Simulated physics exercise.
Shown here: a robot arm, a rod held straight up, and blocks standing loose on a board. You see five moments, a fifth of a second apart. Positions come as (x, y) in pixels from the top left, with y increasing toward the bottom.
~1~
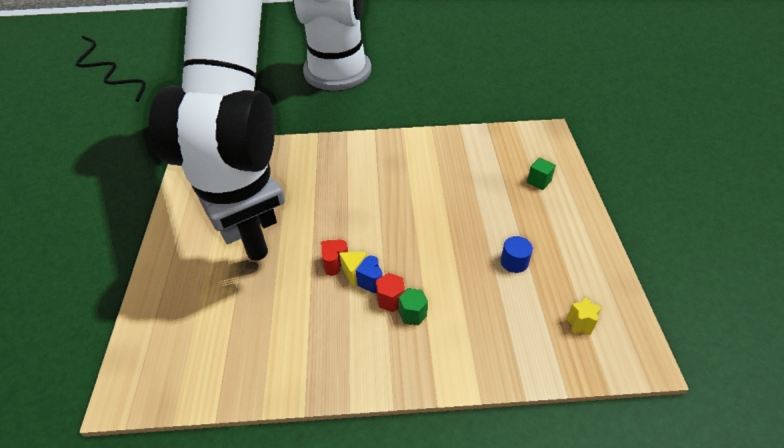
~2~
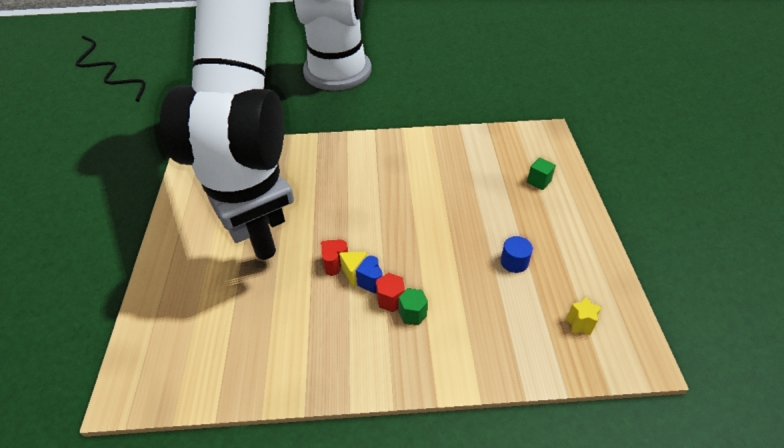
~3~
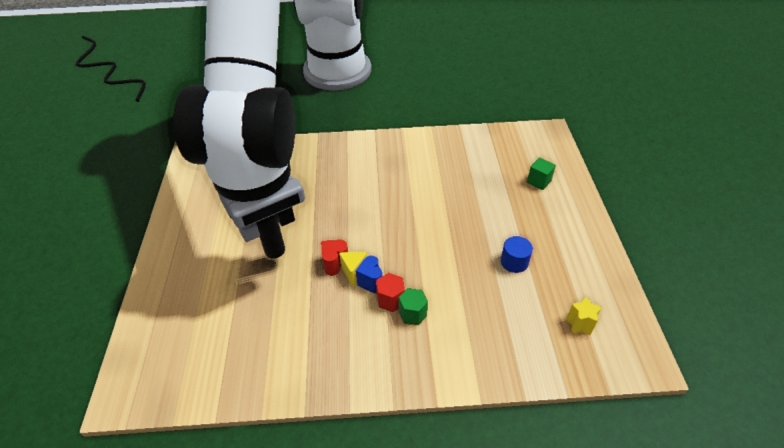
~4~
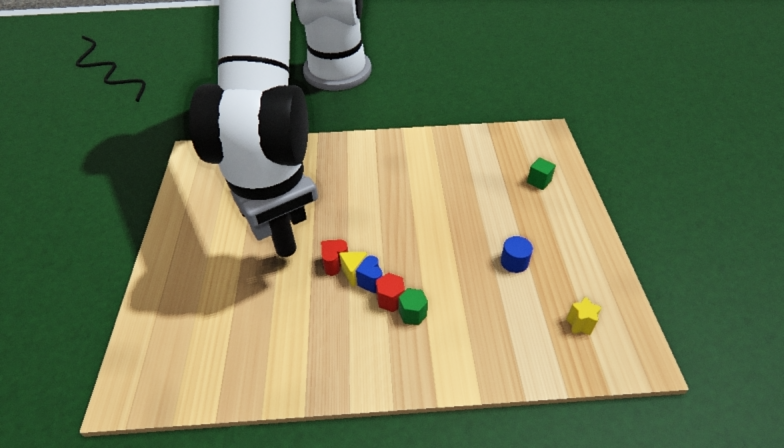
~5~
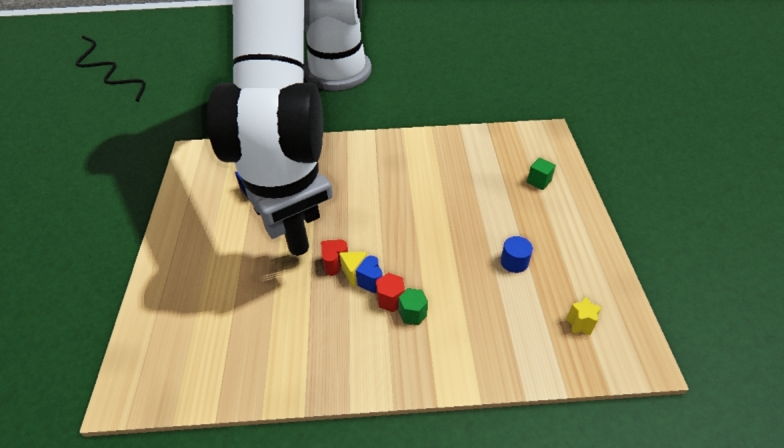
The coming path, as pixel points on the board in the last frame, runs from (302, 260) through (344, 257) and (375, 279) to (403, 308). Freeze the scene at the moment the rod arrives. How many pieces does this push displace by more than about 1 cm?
Three or more.
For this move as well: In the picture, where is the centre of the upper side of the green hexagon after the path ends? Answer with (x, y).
Expect it around (445, 319).
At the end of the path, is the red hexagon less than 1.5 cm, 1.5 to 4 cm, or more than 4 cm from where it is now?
It ends over 4 cm away.
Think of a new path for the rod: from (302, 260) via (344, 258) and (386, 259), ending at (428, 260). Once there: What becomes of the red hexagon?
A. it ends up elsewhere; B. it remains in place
My pick is A.
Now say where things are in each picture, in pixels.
Tip of the rod (258, 254), middles of tops, red heart-shaped block (332, 248), yellow triangular block (353, 258), blue heart-shaped block (370, 267), red hexagon (390, 284), green hexagon (413, 299), in the first picture.
Rod (266, 253), nothing pushed, in the second picture.
Rod (275, 252), nothing pushed, in the third picture.
Rod (287, 250), nothing pushed, in the fourth picture.
Rod (299, 249), red heart-shaped block (332, 248), yellow triangular block (353, 258), blue heart-shaped block (370, 267), red hexagon (390, 284), green hexagon (413, 299), in the fifth picture.
What follows on the original path. One third of the way, rod (342, 246); red heart-shaped block (359, 251), turned 45° clockwise; yellow triangular block (368, 267), turned 15° clockwise; blue heart-shaped block (382, 278), turned 15° clockwise; red hexagon (401, 296), turned 15° anticlockwise; green hexagon (426, 307).
Two thirds of the way, rod (375, 269); red heart-shaped block (393, 275), turned 50° clockwise; yellow triangular block (390, 297), turned 60° clockwise; blue heart-shaped block (388, 315), turned 65° clockwise; red hexagon (414, 325), turned 70° anticlockwise; green hexagon (442, 316), turned 40° anticlockwise.
At the end, rod (402, 297); red heart-shaped block (424, 286), turned 15° anticlockwise; yellow triangular block (413, 316), turned 145° clockwise; blue heart-shaped block (386, 319), turned 80° clockwise; red hexagon (419, 339), turned 110° anticlockwise; green hexagon (445, 319), turned 55° anticlockwise.
